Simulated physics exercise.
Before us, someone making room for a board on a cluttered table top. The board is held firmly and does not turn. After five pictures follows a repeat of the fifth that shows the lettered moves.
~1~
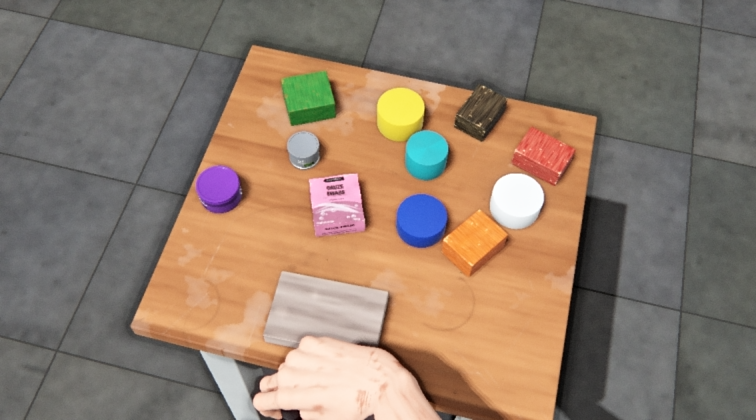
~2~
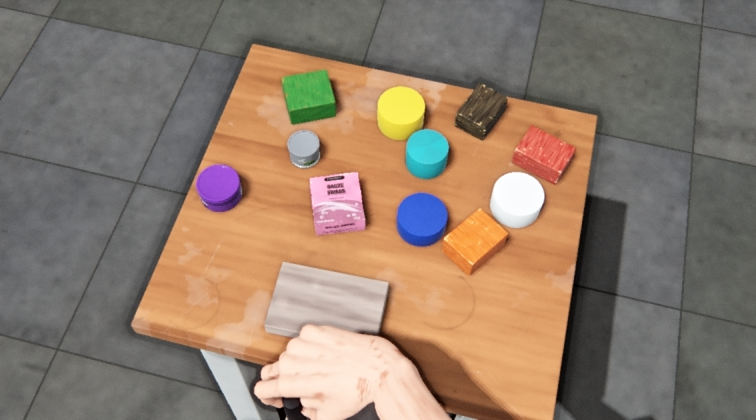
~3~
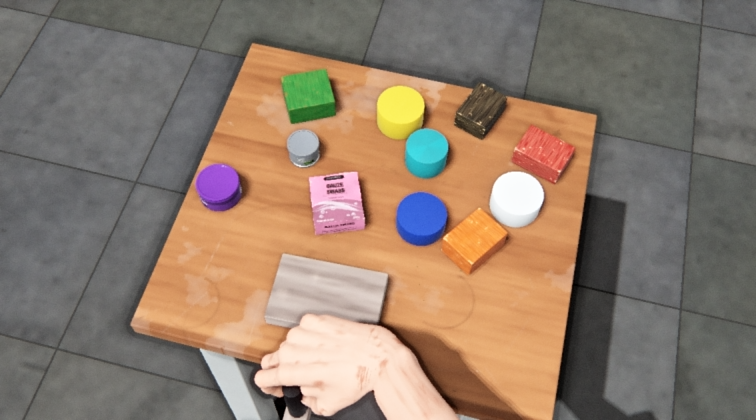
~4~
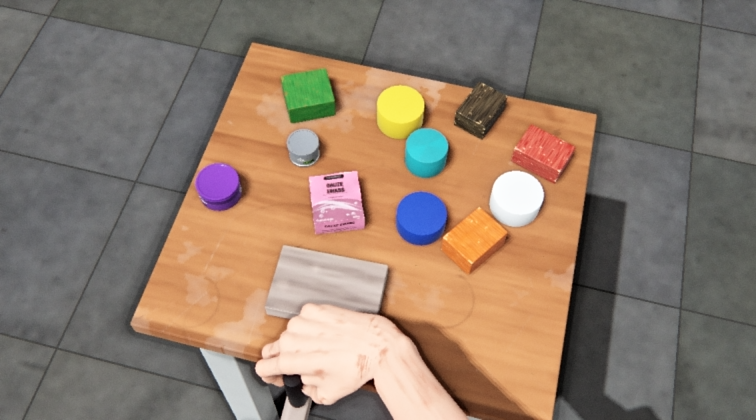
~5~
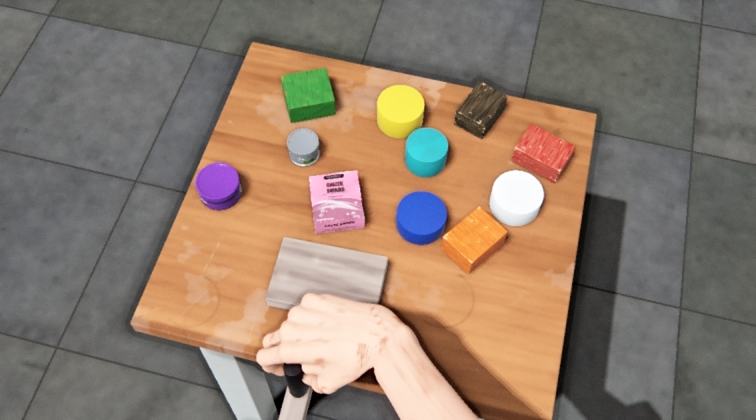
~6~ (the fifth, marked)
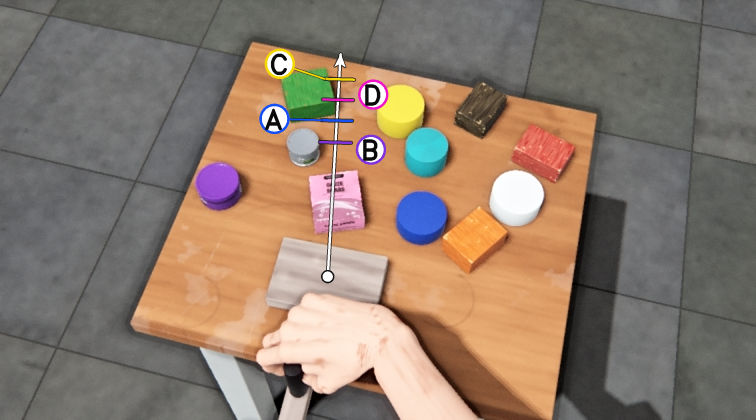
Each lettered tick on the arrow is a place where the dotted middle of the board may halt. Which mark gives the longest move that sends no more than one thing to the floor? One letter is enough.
Up to mark D.
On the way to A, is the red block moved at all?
By then, no.
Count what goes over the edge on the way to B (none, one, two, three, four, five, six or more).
By then, none.
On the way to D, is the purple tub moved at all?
No.
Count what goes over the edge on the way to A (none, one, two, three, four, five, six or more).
The count is none.
On the marked copy, A at (337, 120); B at (335, 142); C at (339, 79); D at (338, 100); the arrow from (328, 277) to (341, 54); the white dot at (328, 277).
Taking D. A third of the way, board (332, 212); pink box (344, 161); purple tub (219, 186).
Two thirds of the way, board (336, 150); green block (300, 75); pink box (349, 103).
When it is over, board (338, 105); green block (288, 44); pink box (354, 62); none fallen.
As for the rest, A is within the limit but short; B is within the limit but short; C drops three.
